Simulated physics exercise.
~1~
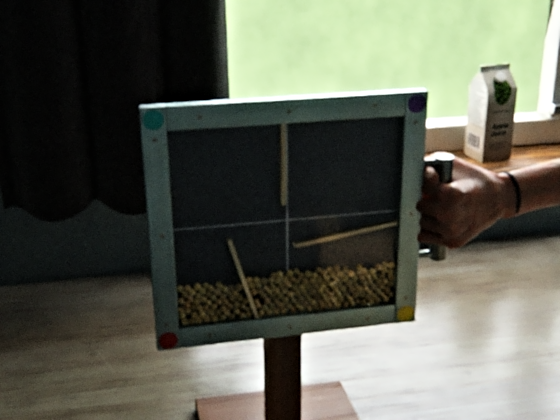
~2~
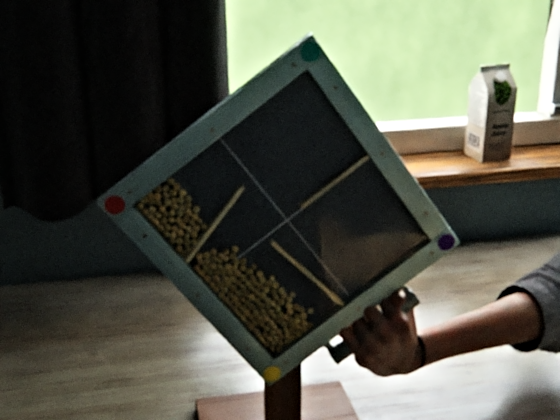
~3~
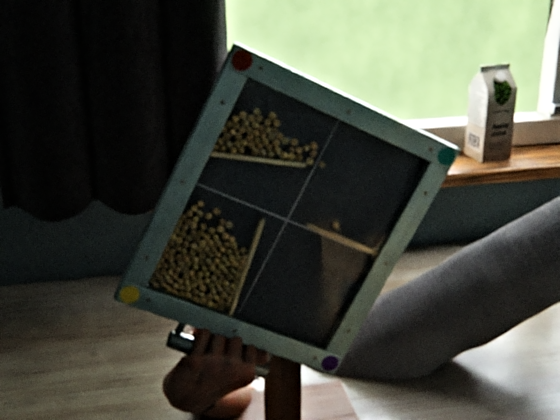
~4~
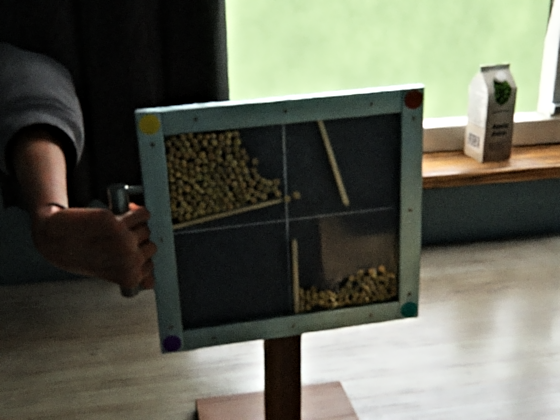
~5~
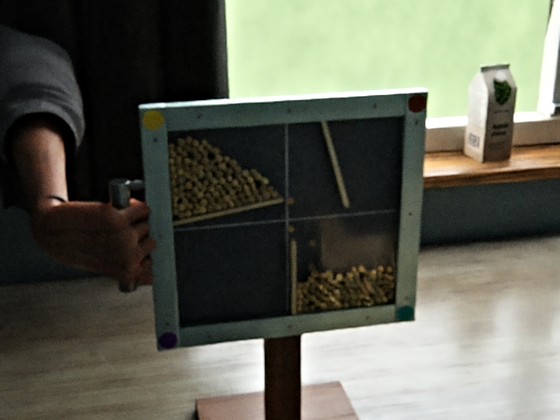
The video shows a hand turning a clear-fronted maze box of pale beads clockwise on its stand through a half turn; the beads slide and tumble past the strips inside, ending split between the yellow-dotted quarter, upper left, and the turquoise-dotted quarter, lower right.
